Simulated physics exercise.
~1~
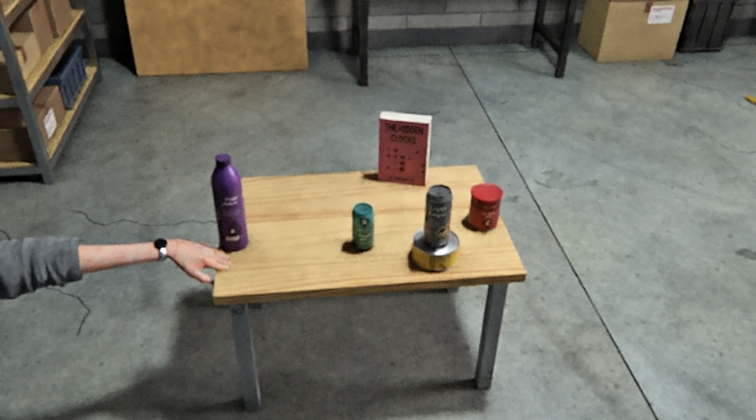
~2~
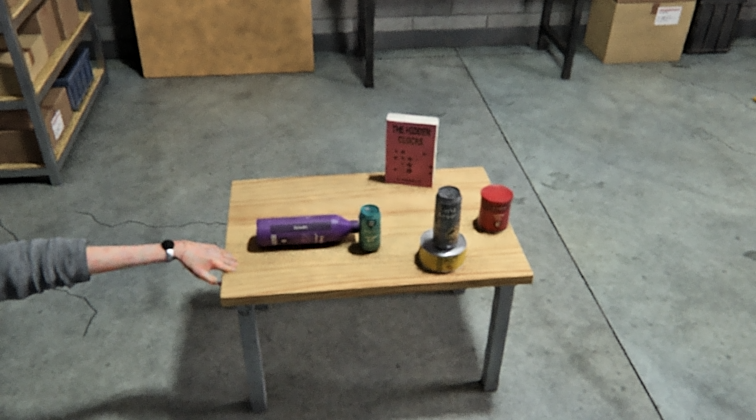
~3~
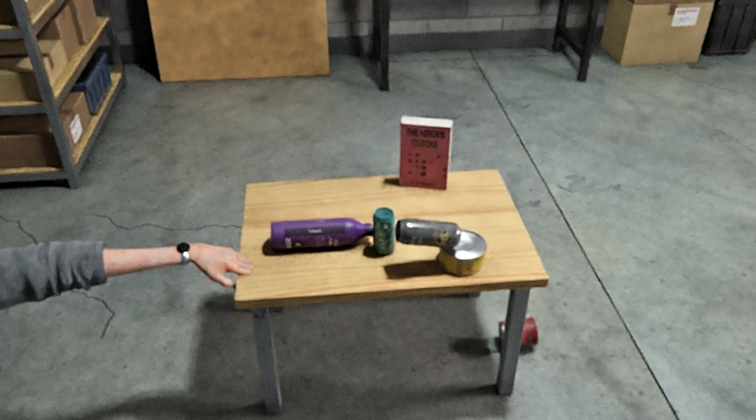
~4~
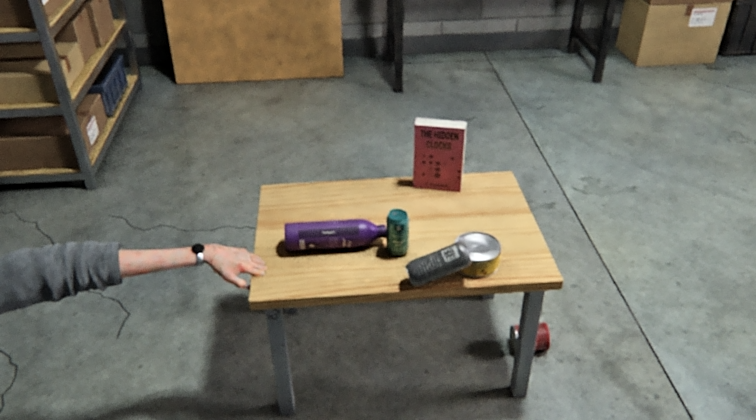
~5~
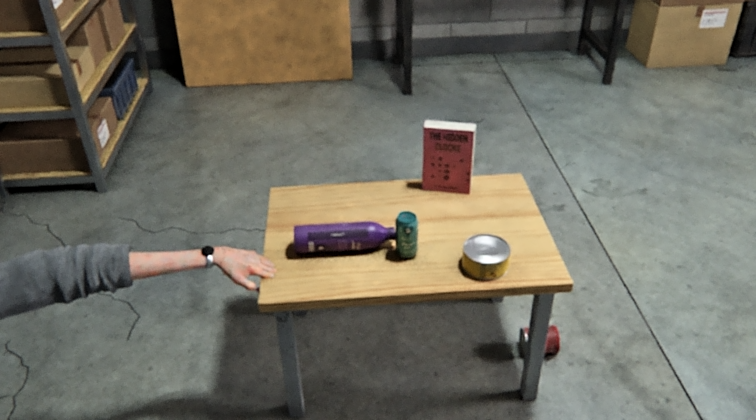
A hand jolts the table, toppling the purple bottle, and two cans fall off.
